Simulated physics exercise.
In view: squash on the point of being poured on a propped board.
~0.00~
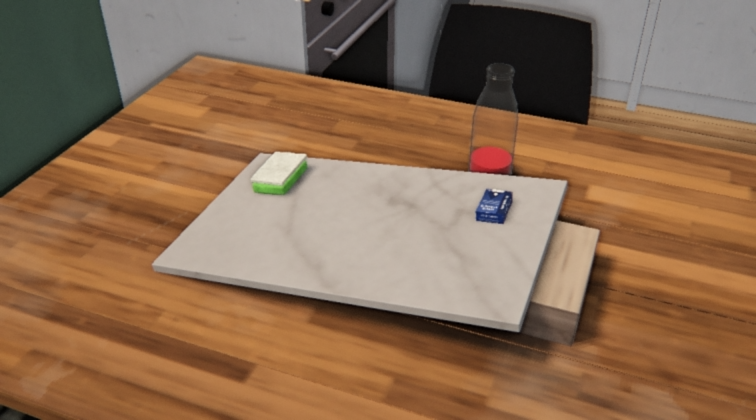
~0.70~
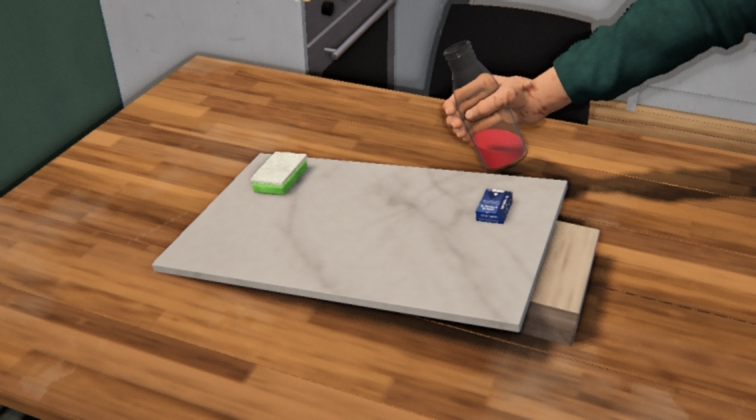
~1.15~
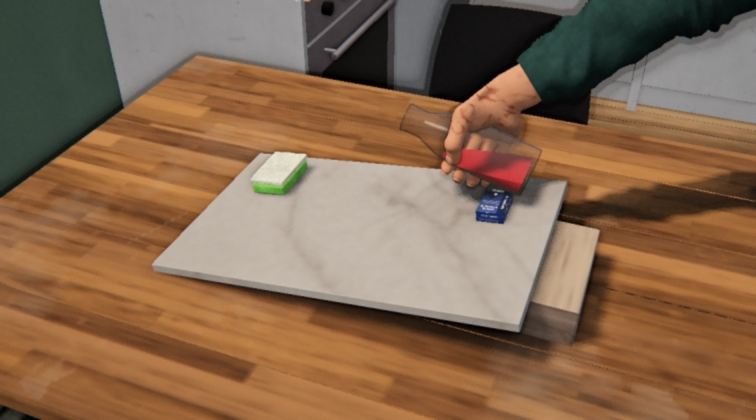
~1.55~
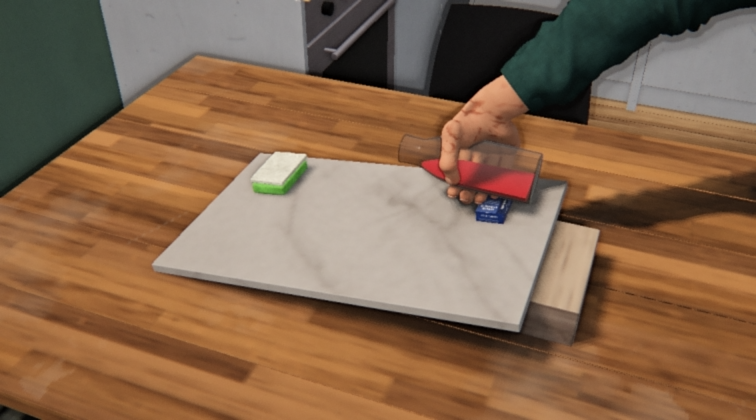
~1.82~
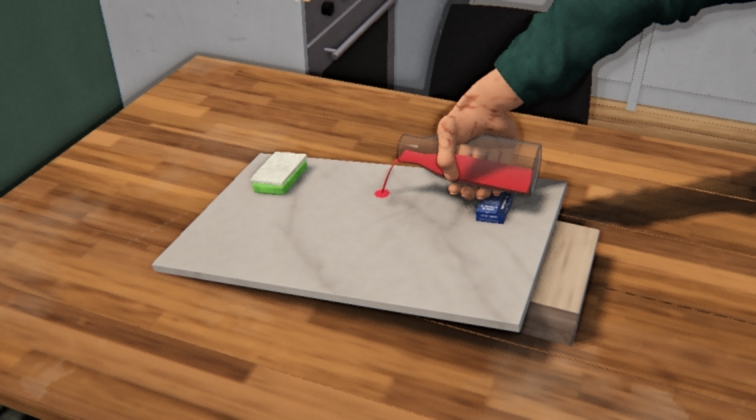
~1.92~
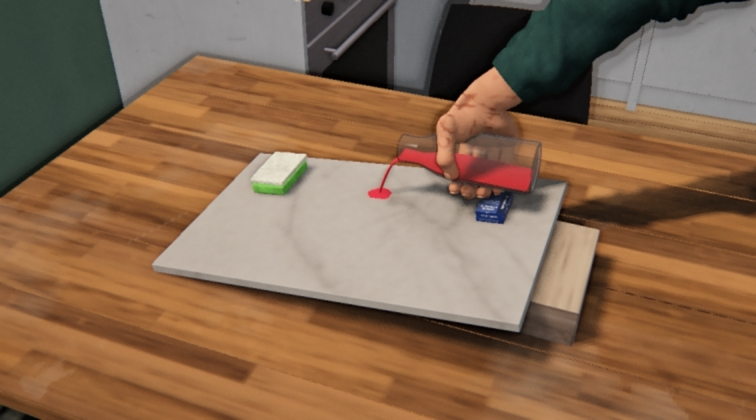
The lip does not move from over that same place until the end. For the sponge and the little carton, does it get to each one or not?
Sponge: Gets wet; little carton: Stays dry.
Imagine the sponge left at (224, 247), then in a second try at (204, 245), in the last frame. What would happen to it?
Case one: No contact. Case two: No contact.
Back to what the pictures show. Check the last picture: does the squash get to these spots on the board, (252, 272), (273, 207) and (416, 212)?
Point one is never touched, point two is caught by it, point three is never touched.
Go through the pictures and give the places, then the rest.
The first frame shows the board slopes down to the left; milk bottle (495, 122) nearly empty; sponge (280, 174); little carton (494, 206).
The second frame shows milk bottle (481, 103) tipped 30° with all of its load; sponge (280, 174).
The third frame shows milk bottle (465, 144) tipped 75° with all of its load; little carton (494, 206).
The fourth frame shows the board slopes down to the left; milk bottle (466, 163) tipped 90° with all of its load; sponge (280, 174).
The fifth frame shows the first of it lands; milk bottle (465, 158) tipped 90° with all of its load; little carton (494, 206).
The sixth frame shows the first of it lands; milk bottle (465, 158) tipped 95° with nearly all of its load; sponge (280, 174); little carton (494, 206).
By 2.6 s, it runs down to the left; the sponge is in it; the little carton is clear of it.
By 3.9 s, it runs down to the left and off the end; the sponge is in it; the little carton is clear of it.
By 7.5 s, it runs down to the left and off the end; the sponge is in it; the little carton is clear of it.
